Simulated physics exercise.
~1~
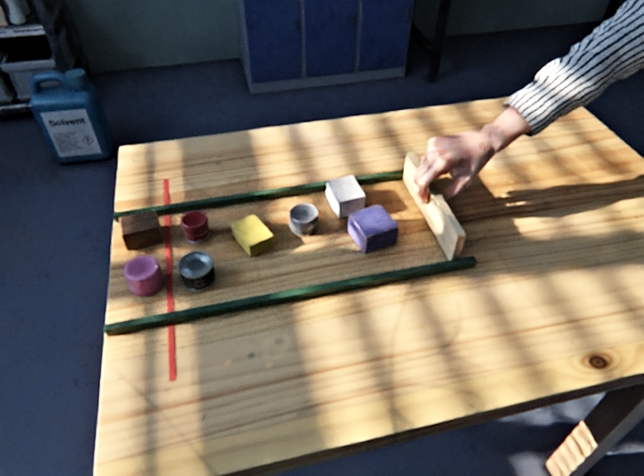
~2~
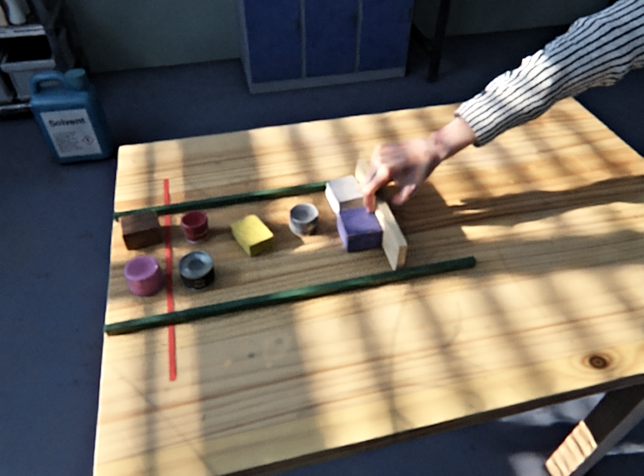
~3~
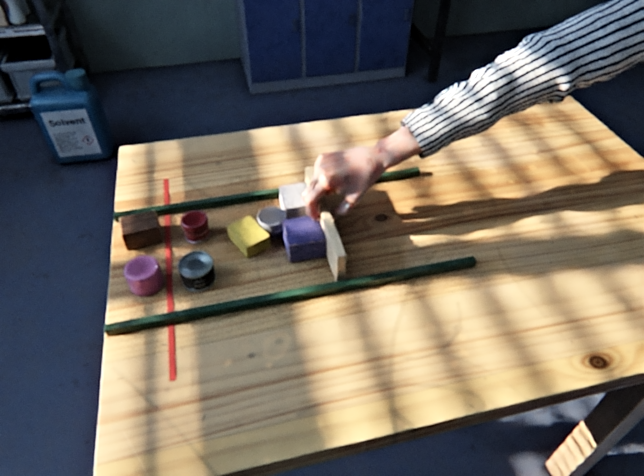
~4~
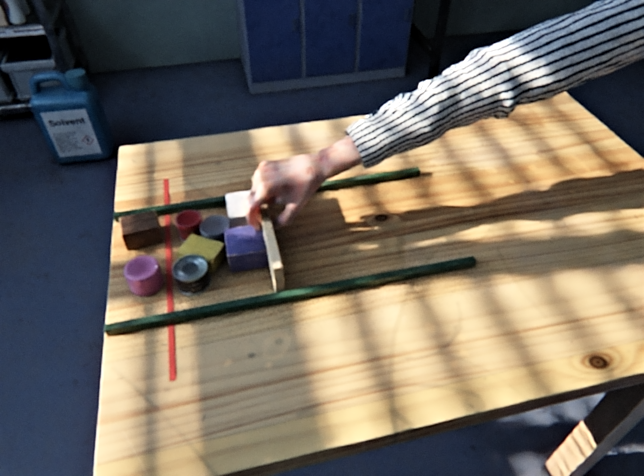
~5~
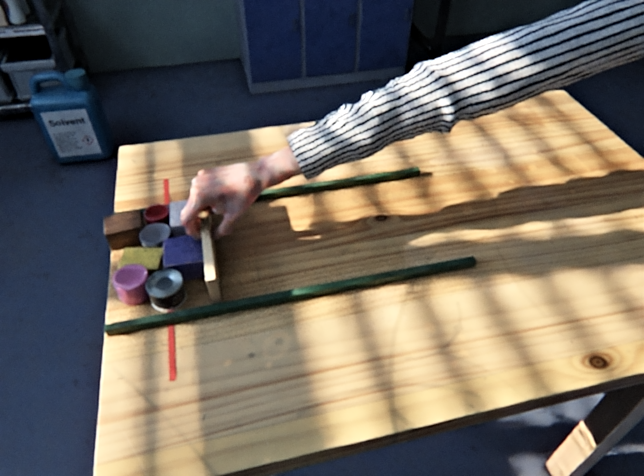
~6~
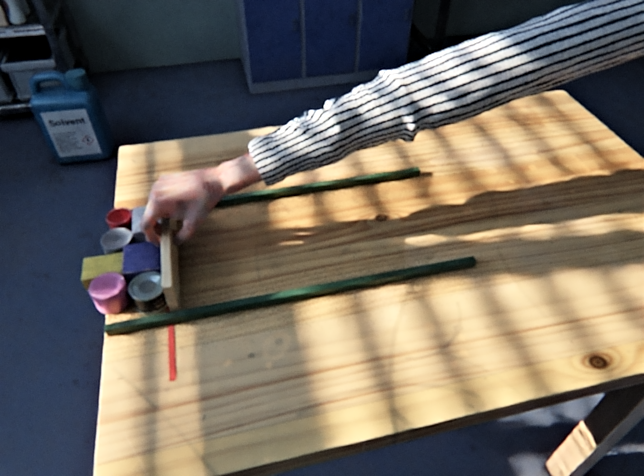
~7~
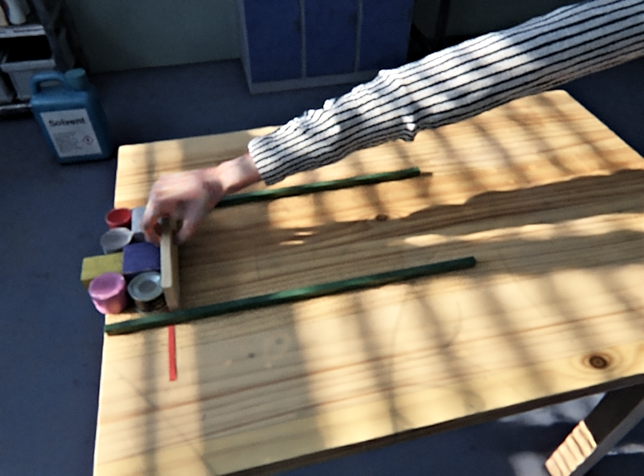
A hand pushes a board left, crowding small objects together until the brown block falls off.
